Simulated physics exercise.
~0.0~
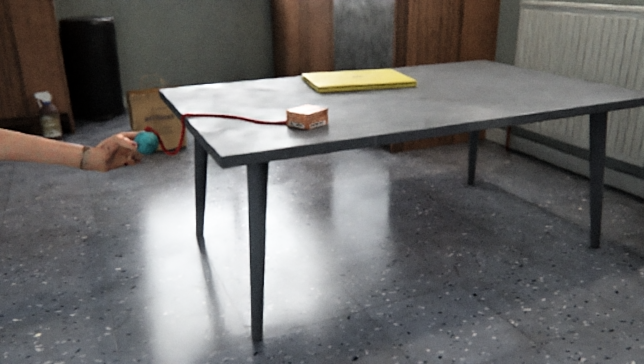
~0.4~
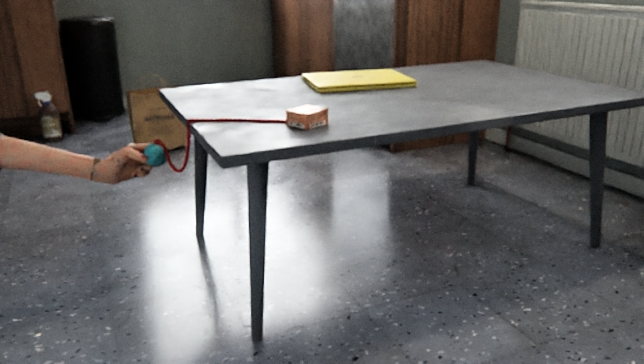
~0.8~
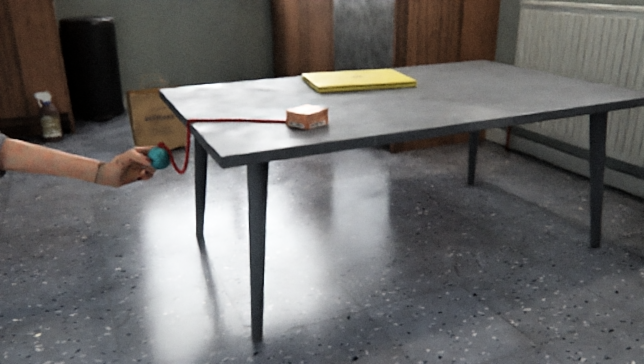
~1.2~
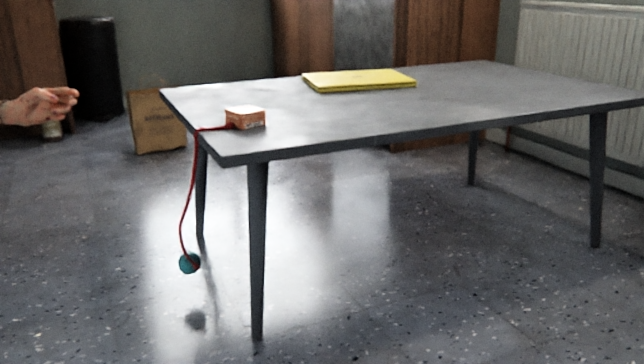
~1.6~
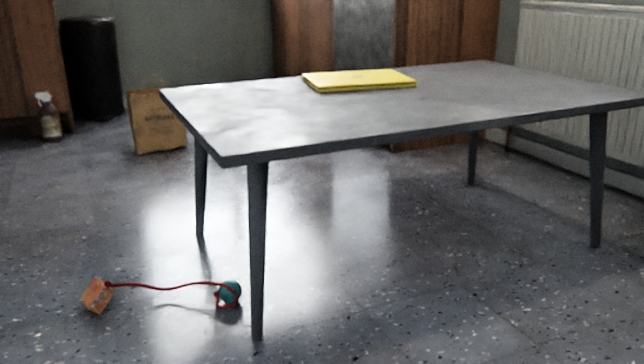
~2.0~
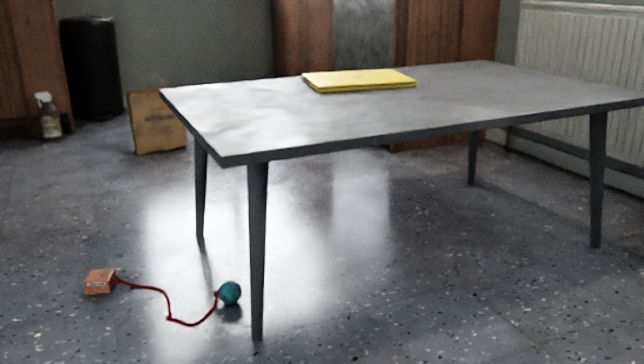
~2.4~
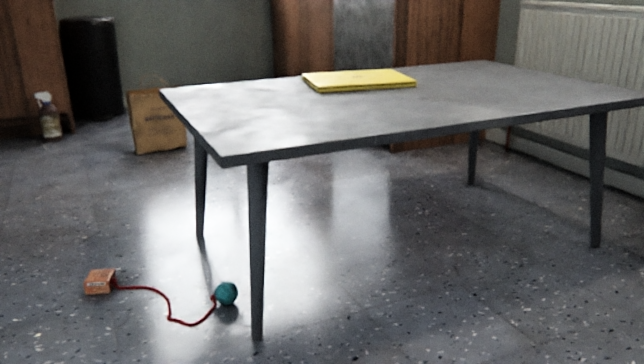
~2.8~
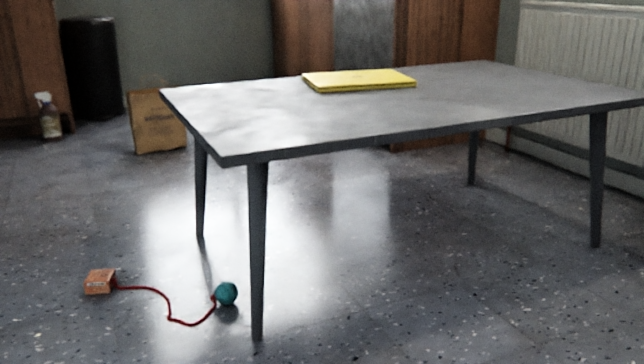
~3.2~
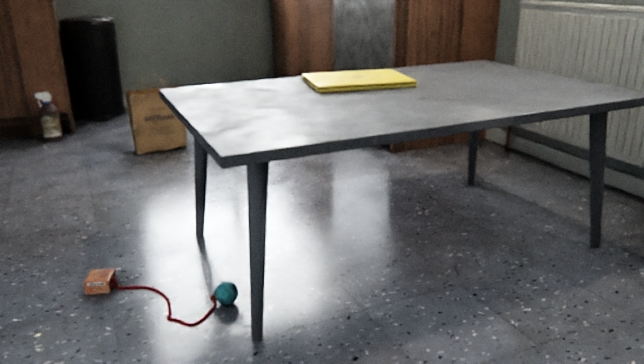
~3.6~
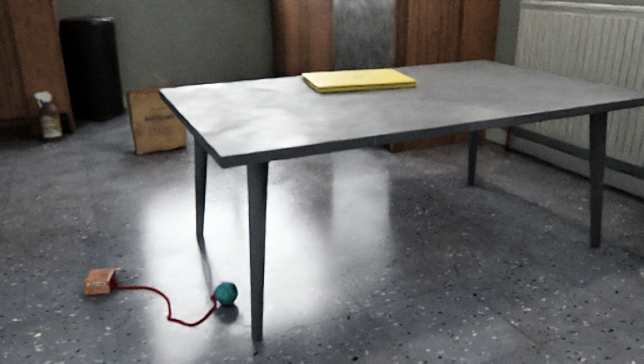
Turquoise ball dropping from a hand beside a table, its red cord pulling an orange box off, both ending on the floor.
